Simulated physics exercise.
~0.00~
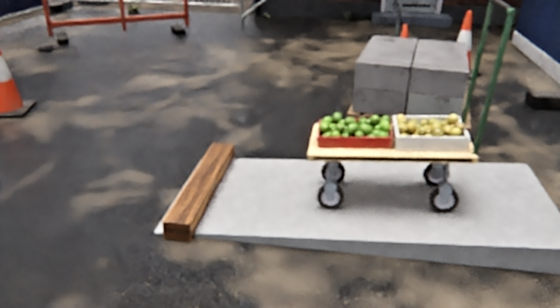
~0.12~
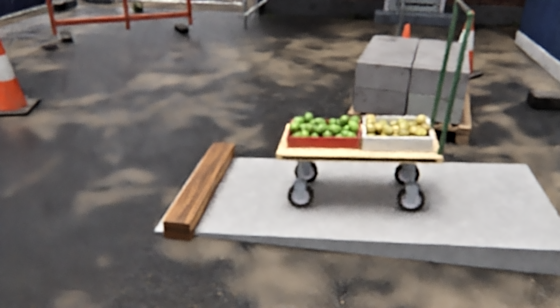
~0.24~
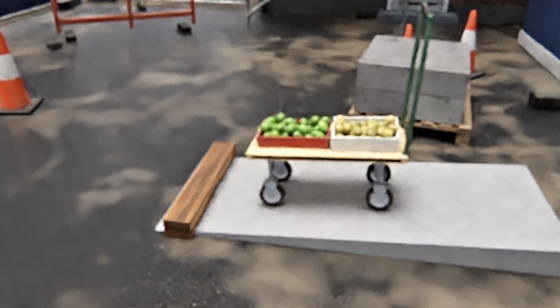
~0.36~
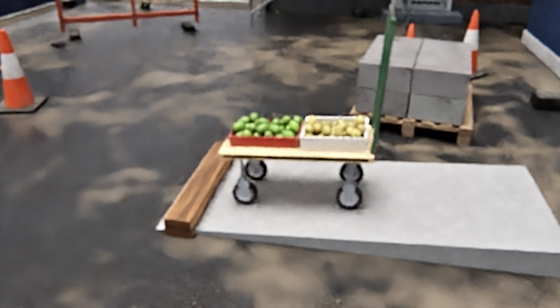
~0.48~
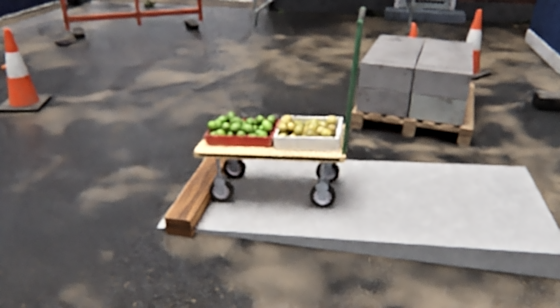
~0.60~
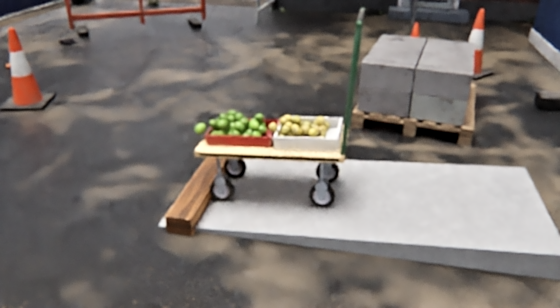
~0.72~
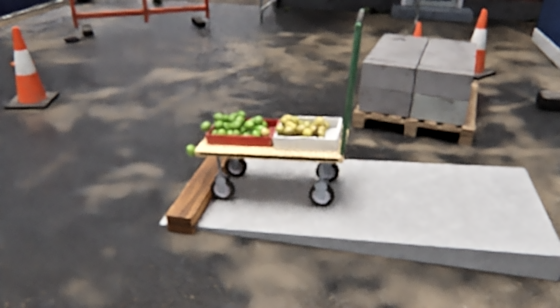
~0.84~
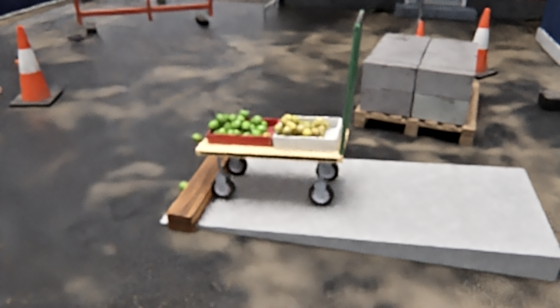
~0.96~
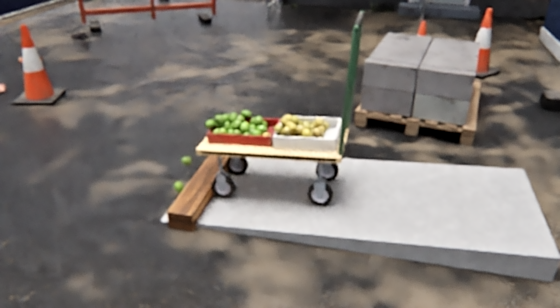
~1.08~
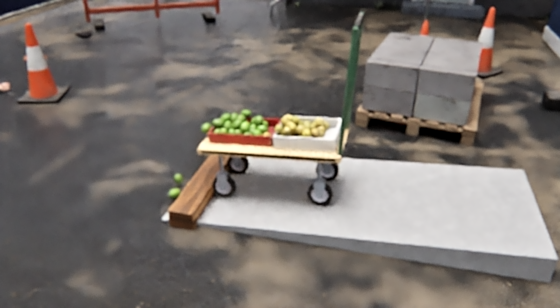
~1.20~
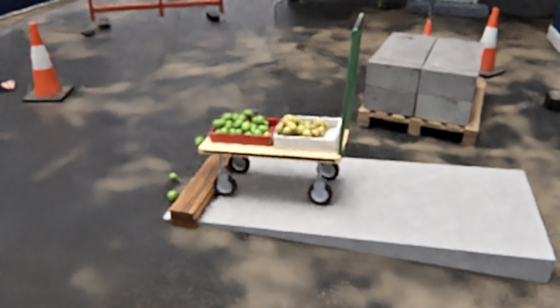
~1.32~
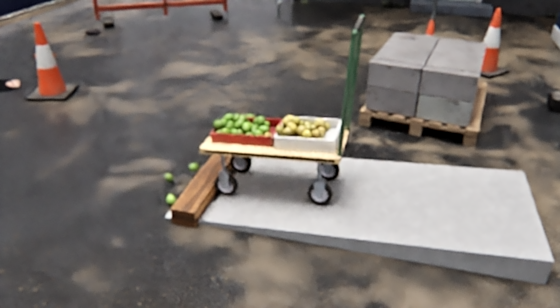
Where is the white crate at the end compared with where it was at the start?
It is further to the left, near the wooden kerb at the low end of the ramp, whereas at the start it was further up the ramp to the right.
